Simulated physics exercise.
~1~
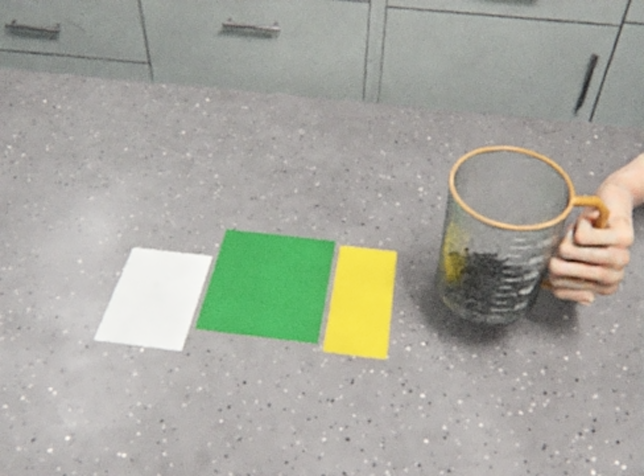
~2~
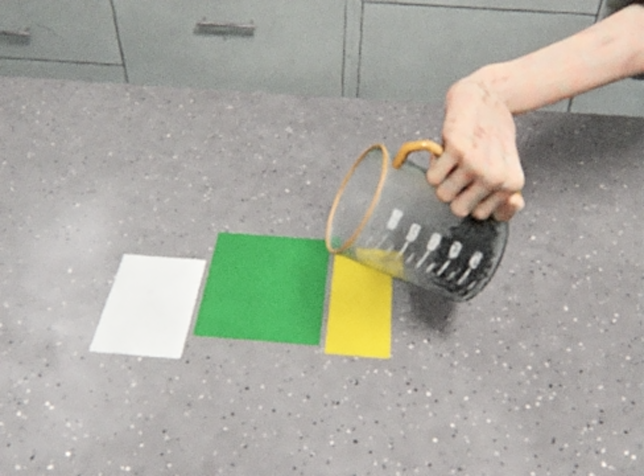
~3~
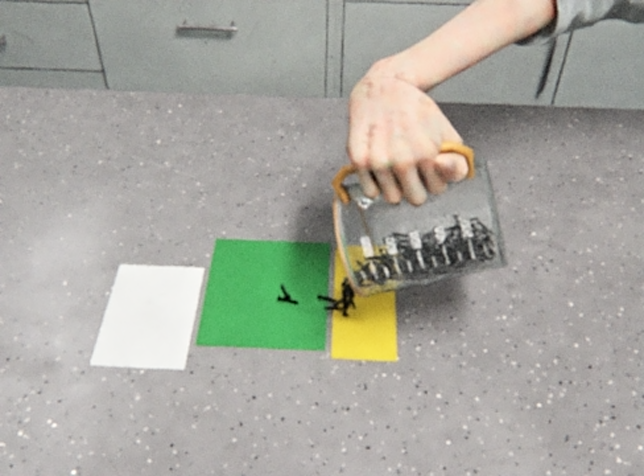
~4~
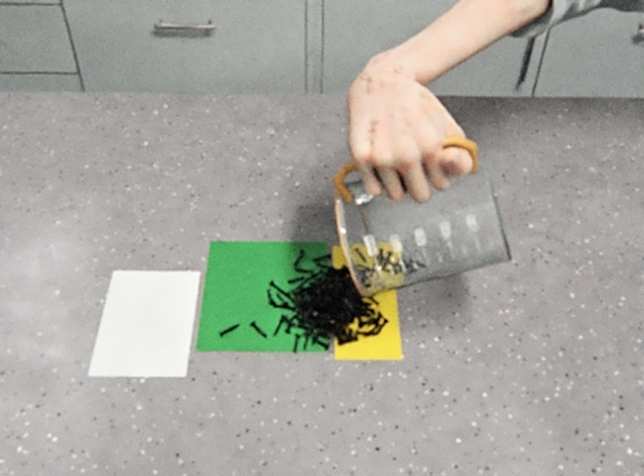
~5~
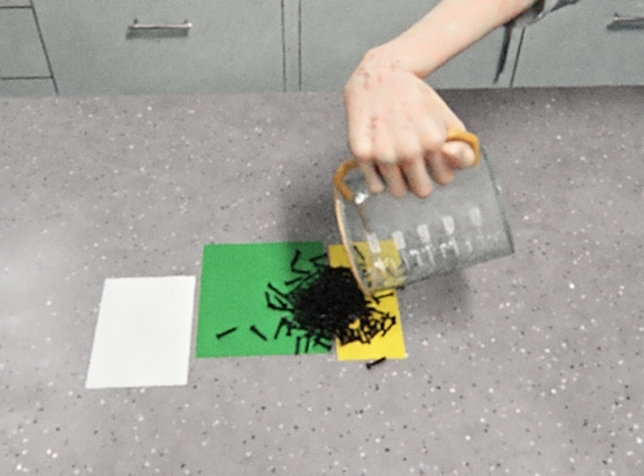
In this clip, a hand tips a clear jug with an orange rim and handle leftward over a row of white, green and yellow mats, and small black screws pour out, ending heaped across the green and yellow mats, with the white one empty.
